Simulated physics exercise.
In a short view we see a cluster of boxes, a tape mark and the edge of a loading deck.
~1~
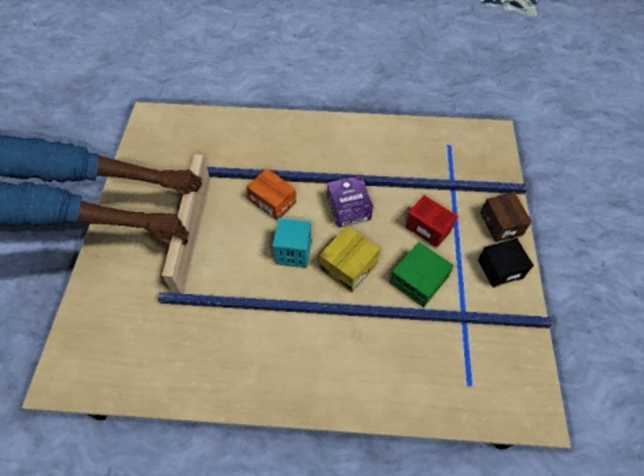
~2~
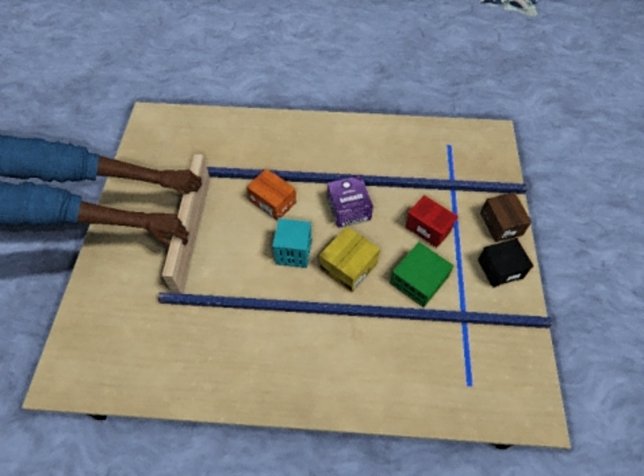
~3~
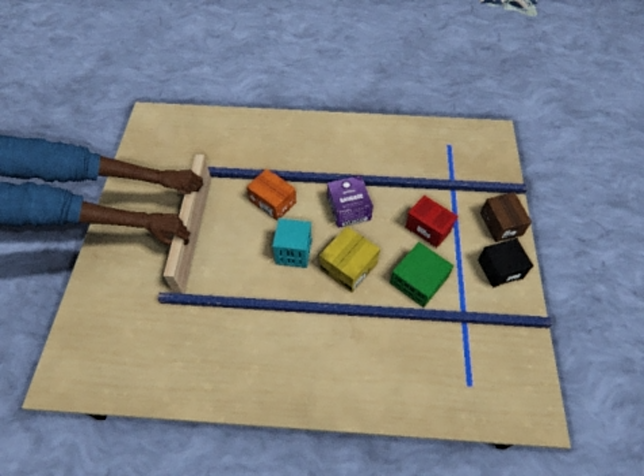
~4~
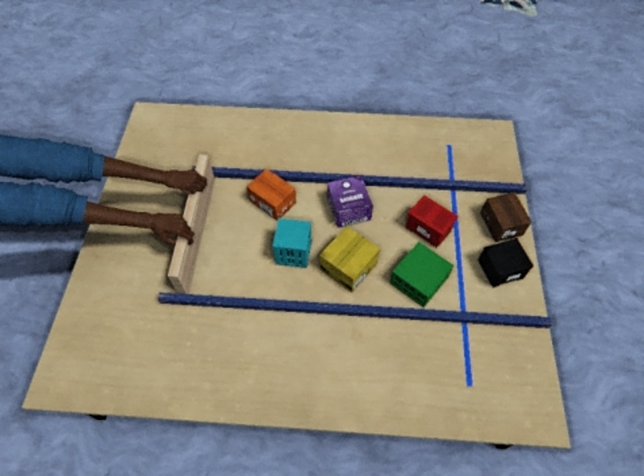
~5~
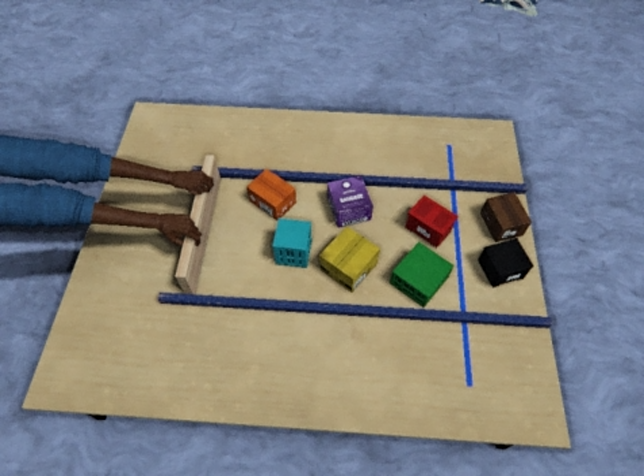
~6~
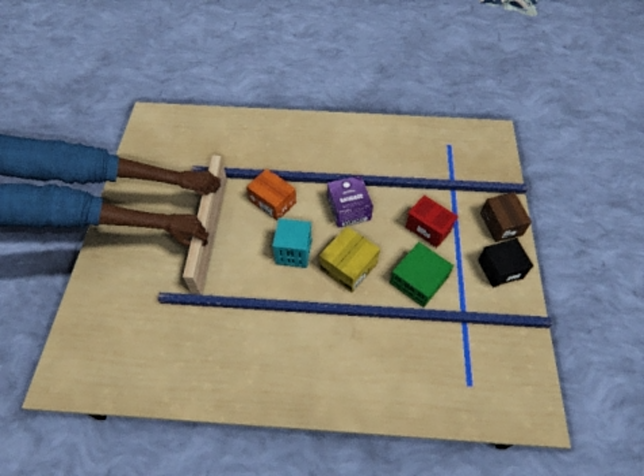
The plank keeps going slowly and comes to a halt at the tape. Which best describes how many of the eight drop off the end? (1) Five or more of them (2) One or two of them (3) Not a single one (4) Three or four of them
The answer is 4.
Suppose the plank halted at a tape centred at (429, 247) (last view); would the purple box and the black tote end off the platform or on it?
Okay, so the purple box sits tight, the black tote winds up off it.
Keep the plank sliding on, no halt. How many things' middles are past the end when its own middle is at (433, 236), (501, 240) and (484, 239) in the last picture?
Counts per position: 1 / 6 / 4.
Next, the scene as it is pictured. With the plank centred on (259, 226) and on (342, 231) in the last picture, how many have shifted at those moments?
1 at one spot and 6 at the other.
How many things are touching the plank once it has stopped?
I count 2 of them.
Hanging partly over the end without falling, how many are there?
Overhang count: 1.
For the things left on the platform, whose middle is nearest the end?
Brown parcel, foremost.
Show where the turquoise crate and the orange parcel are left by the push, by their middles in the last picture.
They end up close to (479, 253) and (476, 196).
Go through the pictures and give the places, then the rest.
In the first frame, brown parcel (505, 217); black tote (504, 263); red tote (431, 222); plank (189, 222); tape (458, 248).
In the second frame, black tote (504, 263); purple box (349, 202).
In the third frame, red tote (431, 222); turquoise crate (293, 244).
In the fourth frame, brown parcel (505, 217); orange parcel (272, 195).
In the fifth frame, black tote (504, 263); plank (201, 223).
In the sixth frame, brown parcel (505, 217); black tote (504, 263); red tote (431, 222); plank (207, 223); tape (458, 248).
Soon after, none off yet; brown parcel at rest near (505, 217); black tote at rest near (504, 263); red tote at rest near (431, 222).
In the end, the number that fall off is three or four; gone, green crate, red tote and black tote.
